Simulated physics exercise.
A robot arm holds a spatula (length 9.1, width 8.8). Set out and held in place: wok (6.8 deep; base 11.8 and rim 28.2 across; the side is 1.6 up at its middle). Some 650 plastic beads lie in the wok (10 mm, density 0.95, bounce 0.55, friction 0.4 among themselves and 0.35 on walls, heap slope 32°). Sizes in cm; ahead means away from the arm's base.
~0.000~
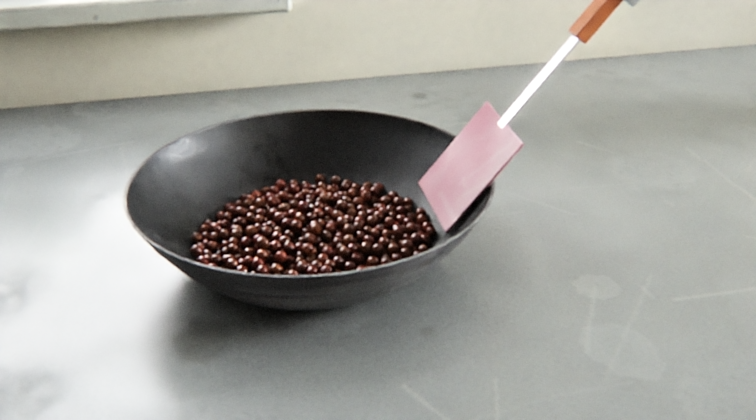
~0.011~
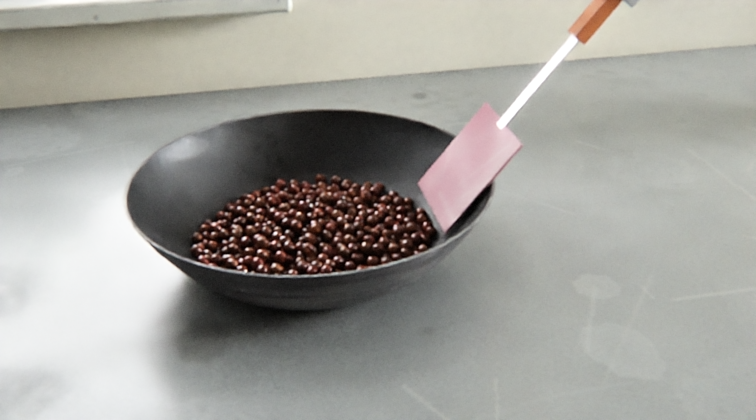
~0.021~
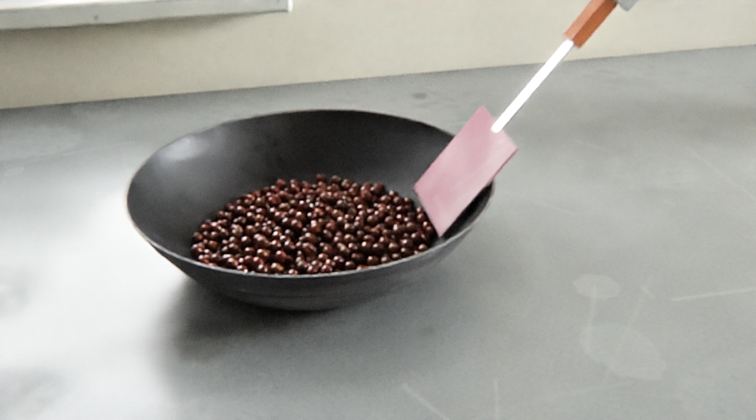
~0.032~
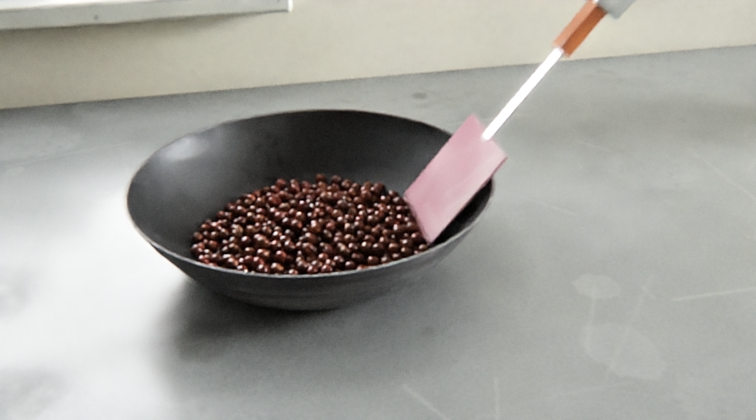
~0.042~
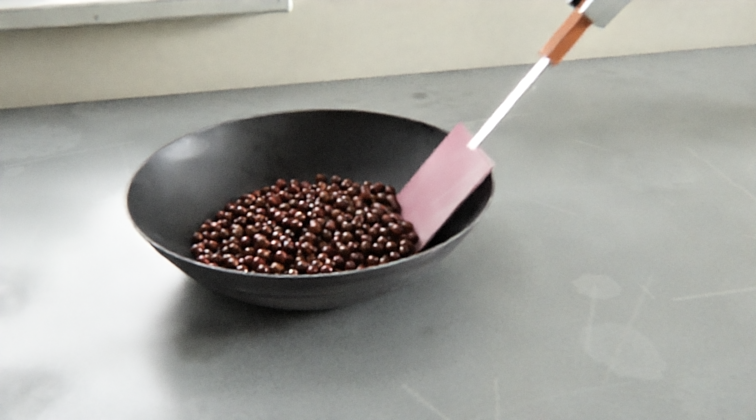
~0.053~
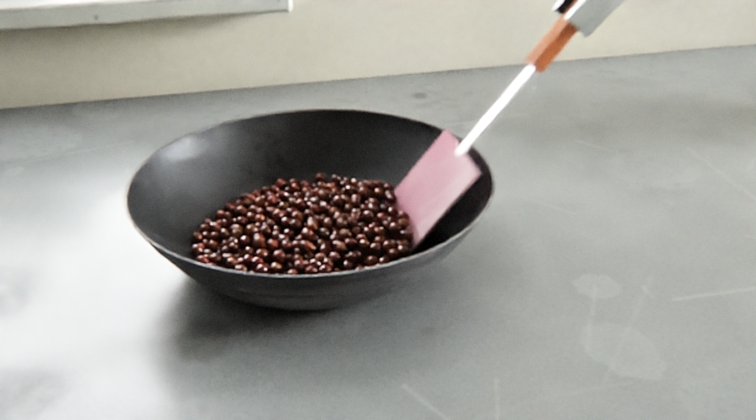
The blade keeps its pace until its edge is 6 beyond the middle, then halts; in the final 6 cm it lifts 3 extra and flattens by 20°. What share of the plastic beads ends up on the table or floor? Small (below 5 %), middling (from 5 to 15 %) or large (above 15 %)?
Answer: Small; below 5 % of the plastic beads finish on the table or floor.
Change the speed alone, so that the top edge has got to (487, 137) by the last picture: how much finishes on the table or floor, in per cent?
About 0 per cent.
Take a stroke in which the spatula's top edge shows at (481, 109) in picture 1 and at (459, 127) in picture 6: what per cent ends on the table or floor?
Some 0 per cent.
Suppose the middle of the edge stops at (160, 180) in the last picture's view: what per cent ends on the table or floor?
Some 35 per cent.
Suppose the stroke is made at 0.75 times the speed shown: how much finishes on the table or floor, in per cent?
About 0 per cent.
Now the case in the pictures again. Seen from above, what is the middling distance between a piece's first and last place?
Roughly 3 cm.
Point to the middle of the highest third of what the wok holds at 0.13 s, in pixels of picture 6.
Around (277, 221).
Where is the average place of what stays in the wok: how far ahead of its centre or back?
Some 4.5 cm ahead.
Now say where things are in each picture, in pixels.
In the first picture, the spatula top edge at (505, 122), sloping 50°; upper third of the load around (315, 229), from x 195 to 430, top at y 180; 649 in the wok.
In the second picture, the spatula top edge at (504, 123), sloping 50°; upper third of the load around (316, 229), from x 195 to 430, top at y 180.
In the third picture, the spatula top edge at (499, 126), sloping 50°; upper third of the load around (316, 229), from x 195 to 430, top at y 180.
In the fourth picture, the spatula top edge at (489, 134), sloping 50°; upper third of the load around (315, 229), from x 195 to 430, top at y 180.
In the fifth picture, the spatula top edge at (476, 143), sloping 50°; upper third of the load around (317, 228), from x 195 to 430, top at y 180.
In the sixth picture, the spatula top edge at (462, 150), sloping 50°; upper third of the load around (318, 228), from x 195 to 430, top at y 180; 649 in the wok.
After 0.09 s, sloping 50°, highest piece 6 above the table; 649 in the wok.
After 0.13 s, sloping 44°, highest piece 8 above the table; 649 in the wok.
After 0.35 s, sloping 30°, highest piece 8 above the table; 634 in the wok, 1 on the table or floor, 14 on the blade or in flight.
After 1.40 s, sloping 30°, highest piece 6 above the table; 634 in the wok, 15 on the table or floor.
In the end, 634 in the wok, 15 on the table or floor. That is 2 % on the table or floor.
